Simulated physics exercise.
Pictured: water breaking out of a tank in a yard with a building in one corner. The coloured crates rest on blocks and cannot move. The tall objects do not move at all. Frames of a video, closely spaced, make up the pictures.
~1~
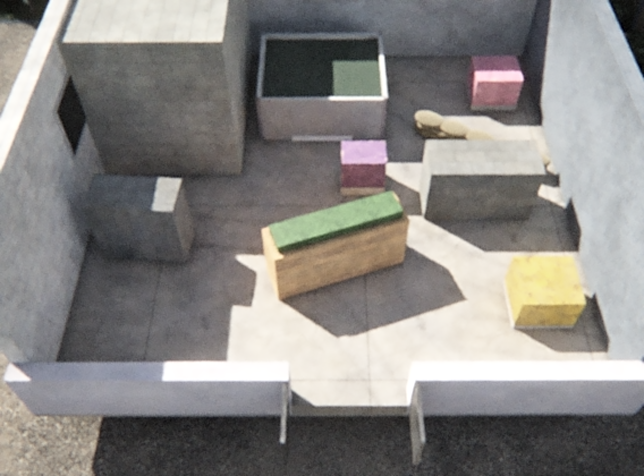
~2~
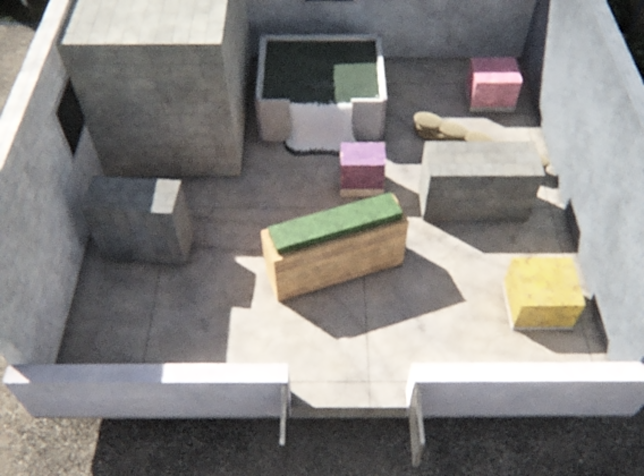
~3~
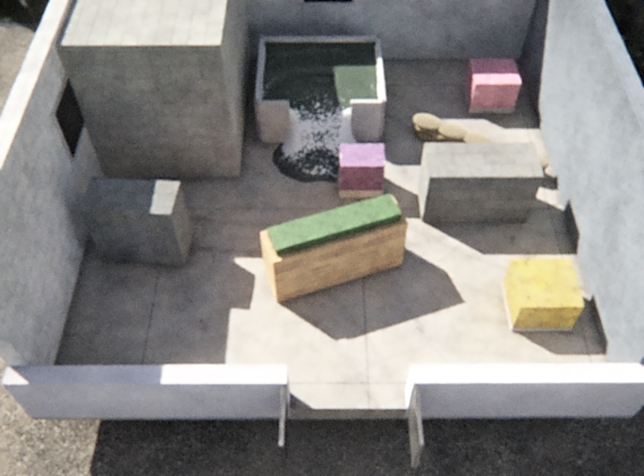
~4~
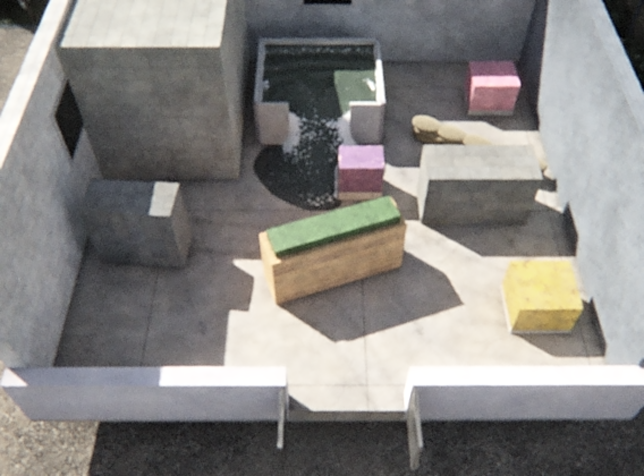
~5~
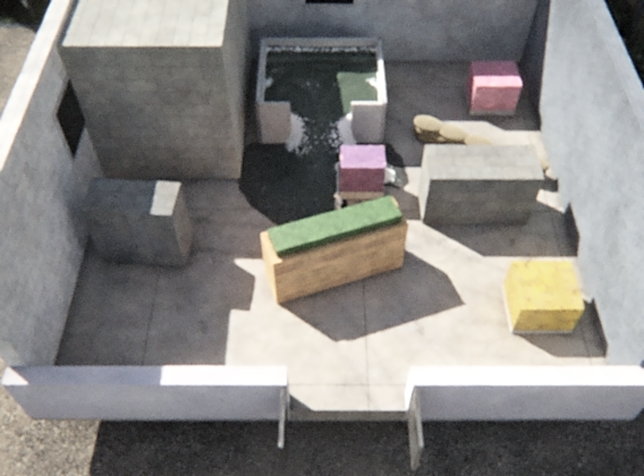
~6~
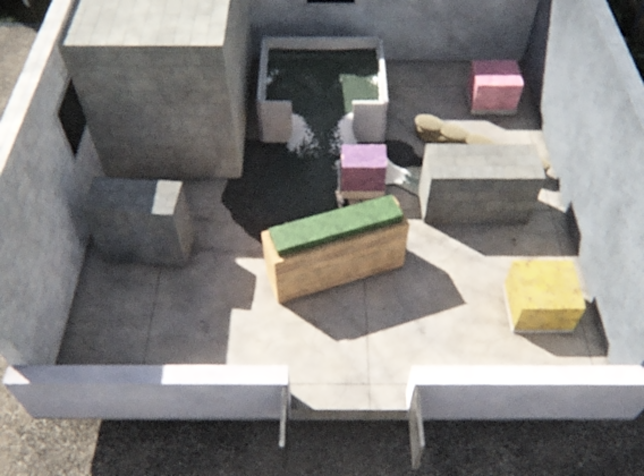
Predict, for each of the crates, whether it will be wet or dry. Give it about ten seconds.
Result: The yellow crate is within reach, the pink crate is out of reach, the purple crate is within reach.
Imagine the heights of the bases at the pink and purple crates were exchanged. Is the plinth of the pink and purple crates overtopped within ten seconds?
Pink stays out of it; purple gets flooded.
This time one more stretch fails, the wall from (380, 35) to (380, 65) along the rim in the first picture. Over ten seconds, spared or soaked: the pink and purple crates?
Note - pink goes wet, purple remains untouched.
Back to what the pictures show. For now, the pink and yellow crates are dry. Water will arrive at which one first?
The yellow crate, I say.
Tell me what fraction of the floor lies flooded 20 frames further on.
Estimated share: About 60 %.
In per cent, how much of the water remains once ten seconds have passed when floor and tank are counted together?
98 per cent.
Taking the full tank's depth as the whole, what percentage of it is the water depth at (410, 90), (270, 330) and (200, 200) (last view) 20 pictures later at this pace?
In order: About 2, 0 and 8 in a hundred.
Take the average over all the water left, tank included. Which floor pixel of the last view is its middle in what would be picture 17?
I'd say around (313, 165).
A moment on, water covers 25 % of the floor; the yellow crate not reached, the pink crate not reached, the purple crate water round its plinth.
Next, water covers 45 % of the floor; the yellow crate not reached, the pink crate not reached, the purple crate water round its plinth.
Then, water covers 60 % of the floor; the yellow crate water round its plinth, the pink crate water round its plinth, the purple crate water round its plinth.
Later, water covers 85 % of the floor; the yellow crate water round its plinth, the pink crate water round its plinth, the purple crate water round its plinth.
In the end, water covers 95 % of the floor; the yellow crate was topped, the pink crate stayed above the water, the purple crate was topped.
